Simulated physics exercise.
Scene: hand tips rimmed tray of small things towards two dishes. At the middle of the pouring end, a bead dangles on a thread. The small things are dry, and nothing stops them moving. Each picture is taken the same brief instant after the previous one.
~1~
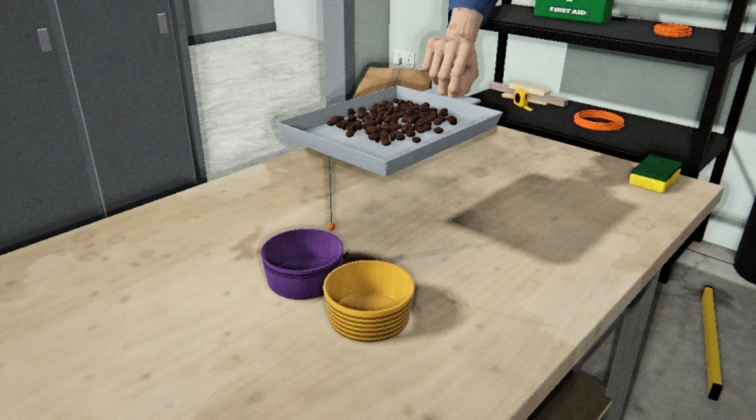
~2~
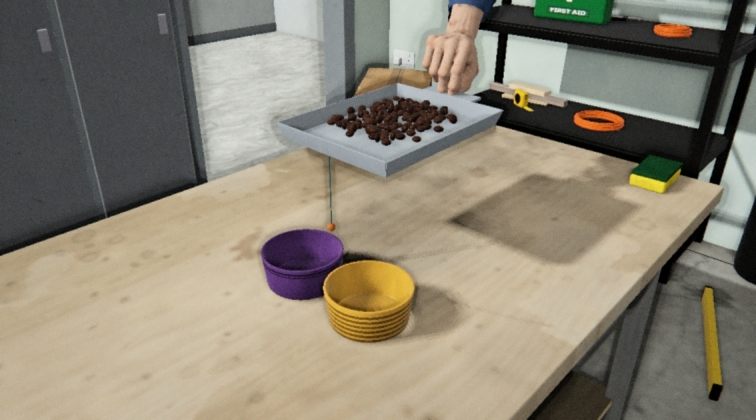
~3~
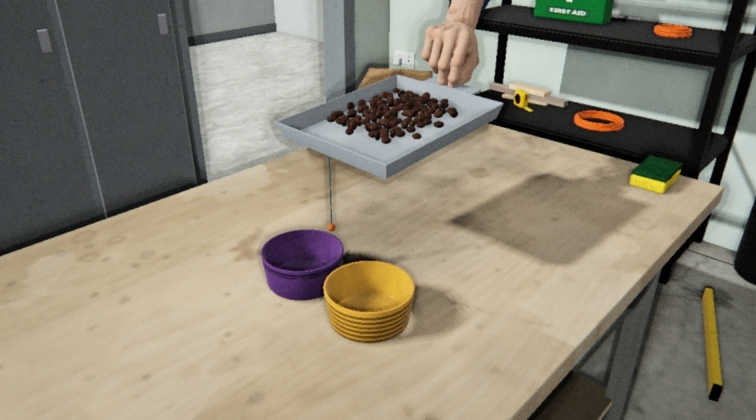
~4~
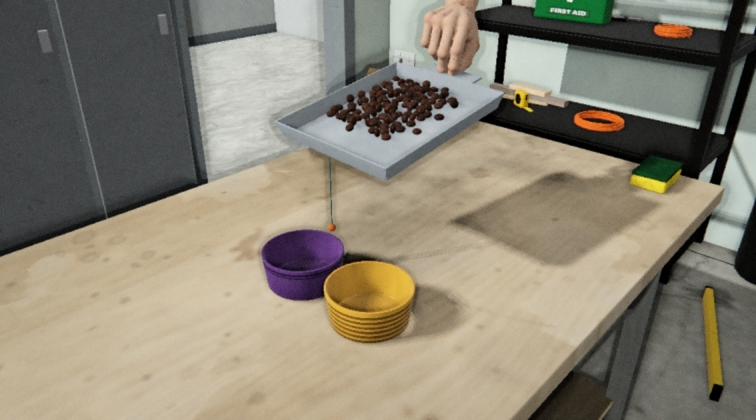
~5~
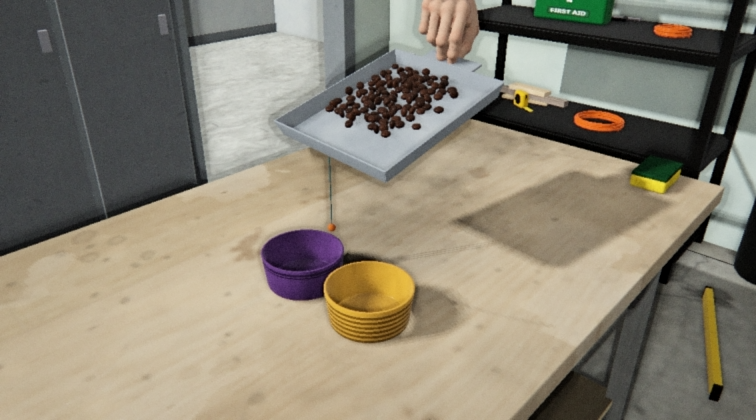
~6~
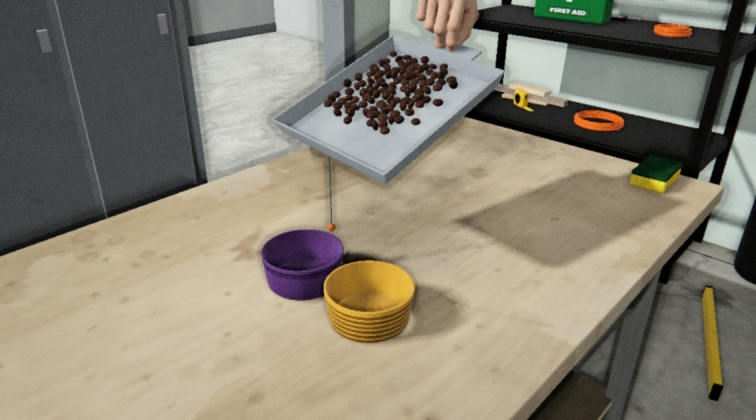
In a workshop or garage with grey cabinets and black shelving, a fixed camera looks down at an angle on a pale wooden table. A purple dish and a ribbed yellow one sit side by side below a grey rimmed tray of small dark brown pieces, an orange bead hanging on a thread beneath it. The hand gradually raises the tray's far side, tilting it towards the viewer.
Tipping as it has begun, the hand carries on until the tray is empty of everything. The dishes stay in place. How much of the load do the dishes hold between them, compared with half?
Majority caught.
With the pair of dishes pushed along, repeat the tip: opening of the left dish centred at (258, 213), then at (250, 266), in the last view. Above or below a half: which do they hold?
Earlier try a minority share, later try a minority share.
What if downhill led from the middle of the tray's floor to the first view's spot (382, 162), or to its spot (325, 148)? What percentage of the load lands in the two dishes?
Near 60 % and 40 %.
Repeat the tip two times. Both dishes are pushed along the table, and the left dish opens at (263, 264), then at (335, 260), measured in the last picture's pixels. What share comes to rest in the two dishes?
The first position comes out at 20 per cent, the other at 70 per cent.
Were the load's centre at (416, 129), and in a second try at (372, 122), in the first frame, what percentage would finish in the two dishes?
Around 80 percent the first time, around 90 percent the second.
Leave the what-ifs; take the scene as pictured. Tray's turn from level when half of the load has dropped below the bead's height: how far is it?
Angle: Approx. 90 degrees.
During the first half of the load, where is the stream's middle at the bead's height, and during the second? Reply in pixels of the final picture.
Starting near (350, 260), moving on to near (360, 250).
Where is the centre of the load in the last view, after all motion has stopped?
I'd mark it at roughly (355, 304).
Soon, tray tipped steeply; most on the tray; a stray few in the left dish; about a quarter in the air.
A while on, tray tipped past a quarter turn; a stray few on the tray; about half in the right dish; about a quarter in the left dish; a small part outside both; about a quarter in the air.
Towards the end, tray tipped past a quarter turn; about two thirds in the right dish; about a quarter in the left dish; a small part outside both.
Finally, tray tipped past a quarter turn; about two thirds in the right dish; about a quarter in the left dish; a small part outside both.
